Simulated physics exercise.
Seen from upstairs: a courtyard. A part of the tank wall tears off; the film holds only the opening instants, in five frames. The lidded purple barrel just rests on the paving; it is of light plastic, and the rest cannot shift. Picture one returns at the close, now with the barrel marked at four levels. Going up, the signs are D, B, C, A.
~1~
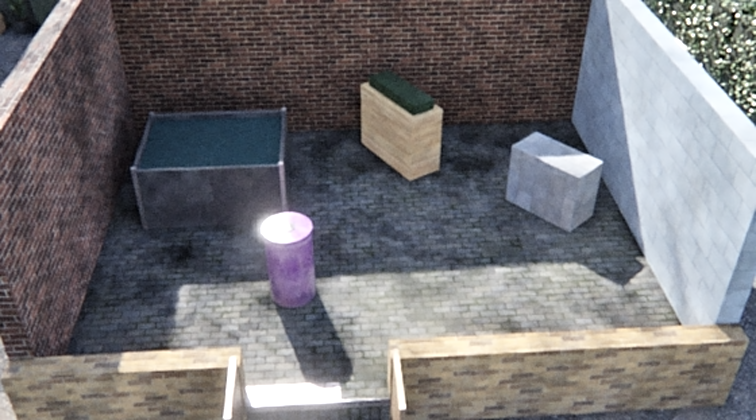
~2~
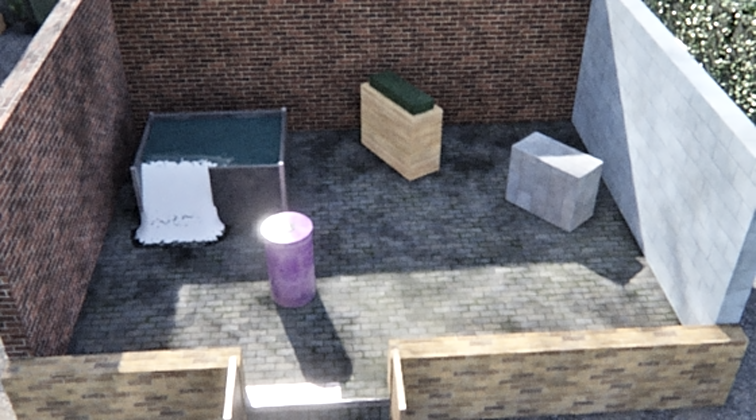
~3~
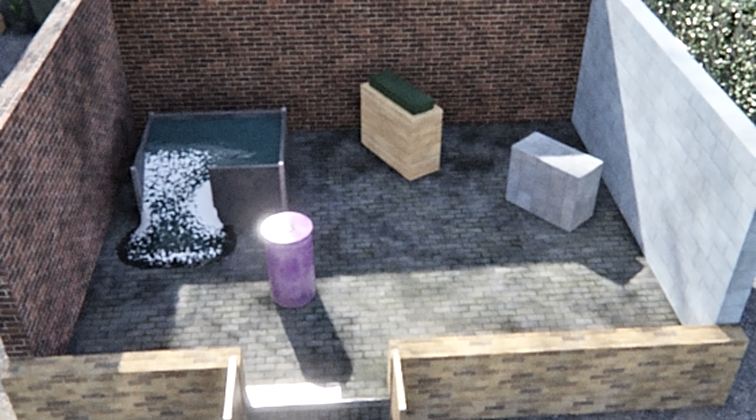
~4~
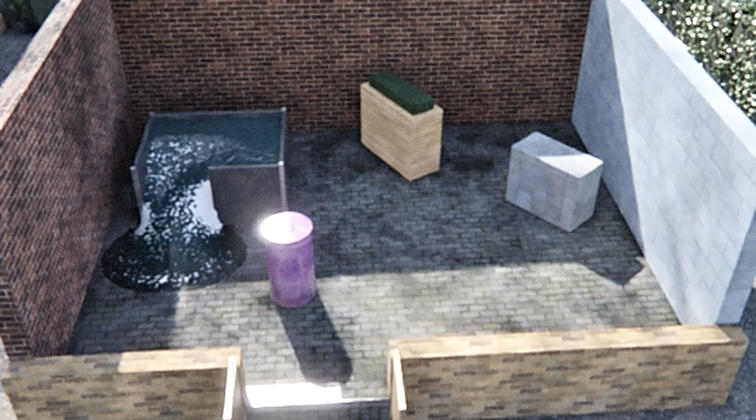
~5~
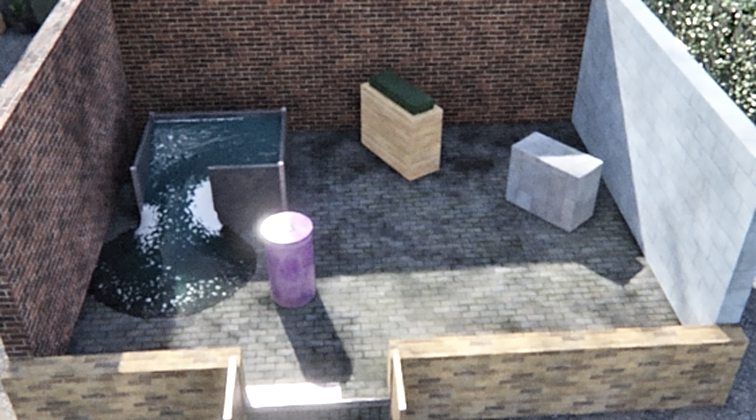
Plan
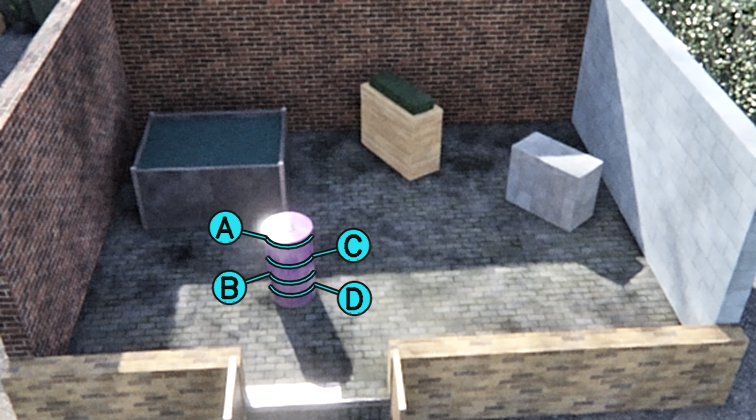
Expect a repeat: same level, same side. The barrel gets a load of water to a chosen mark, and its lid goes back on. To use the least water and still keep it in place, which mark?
That is level D.
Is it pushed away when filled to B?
No.
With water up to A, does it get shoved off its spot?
No, not at all.
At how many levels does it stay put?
All of them.
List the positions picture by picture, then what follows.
The first picture shows lid of the purple barrel at (288, 227); tank full, its middle at (214, 144); open gate at (316, 347).
In the second picture, 1 % of the ground under water, its edge towards the barrel at (208, 240).
In the third picture, 3 % of the ground under water, its edge towards the barrel at (223, 248).
In the fourth picture, 6 % of the ground under water, its edge towards the barrel at (238, 259).
The fifth picture shows lid of the purple barrel at (288, 227); 8 % of the ground under water, its edge towards the barrel at (235, 284).
In cyan, A at (288, 246); B at (291, 283); C at (290, 266); D at (292, 295); from the bottom up D, B, C, A.
With A, it does not move.
With B, it does not move.
With C, it does not move.
With D, it does not move.
